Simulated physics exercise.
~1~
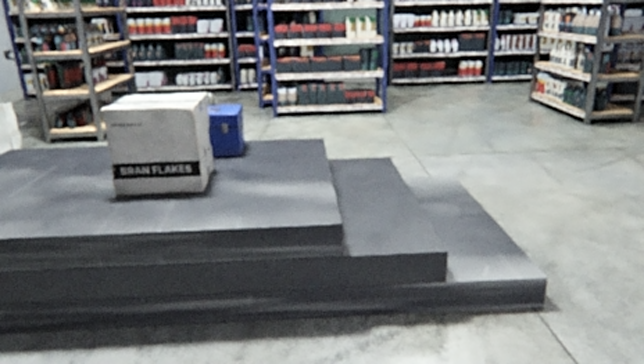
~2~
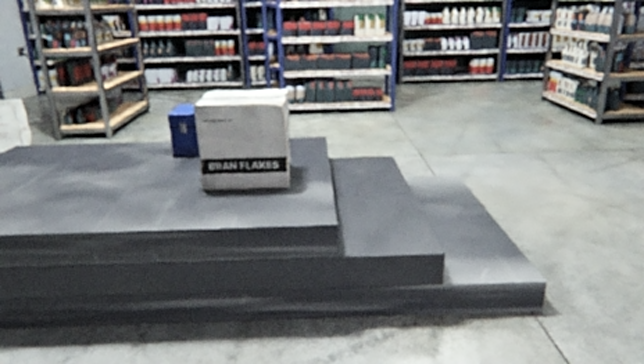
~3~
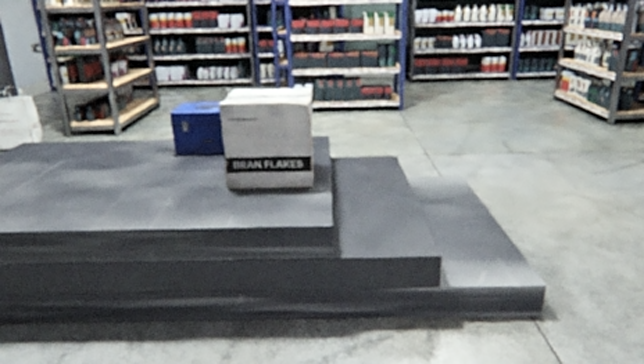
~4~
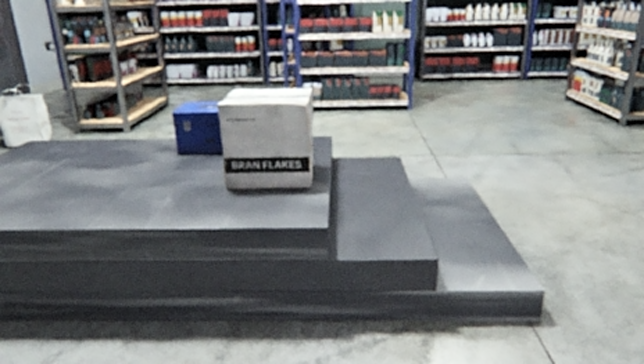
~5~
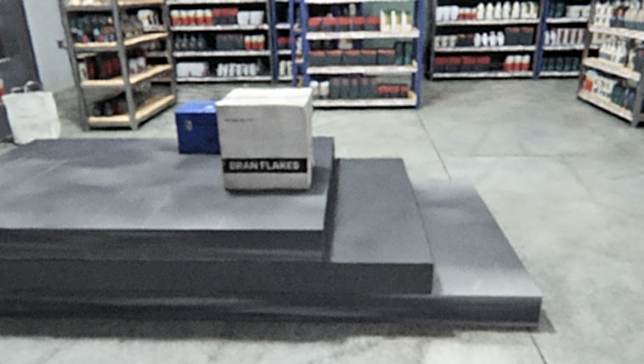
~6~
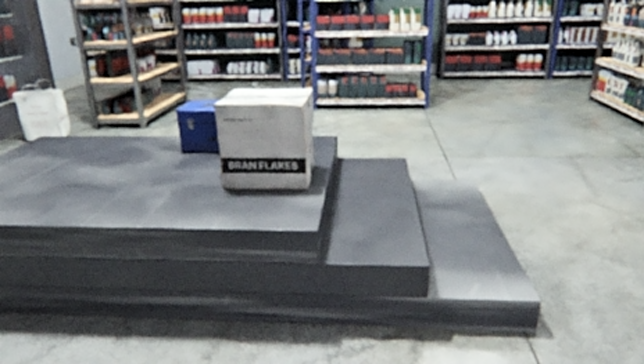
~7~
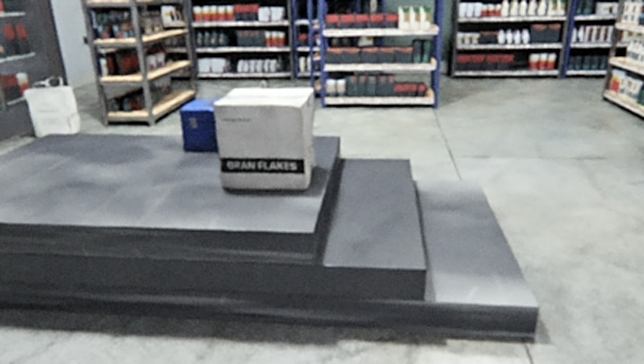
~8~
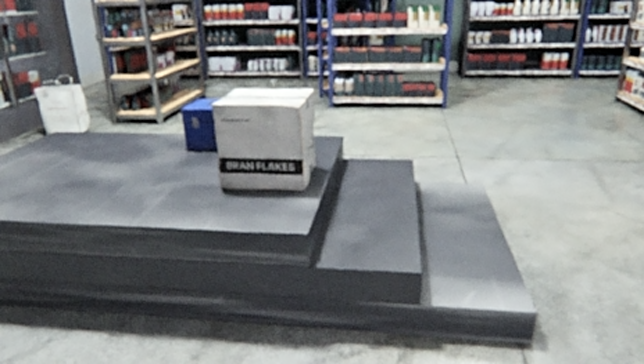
White bran flakes box sliding right across a dark stepped platform past a blue box, then resting near the top landing's edge.
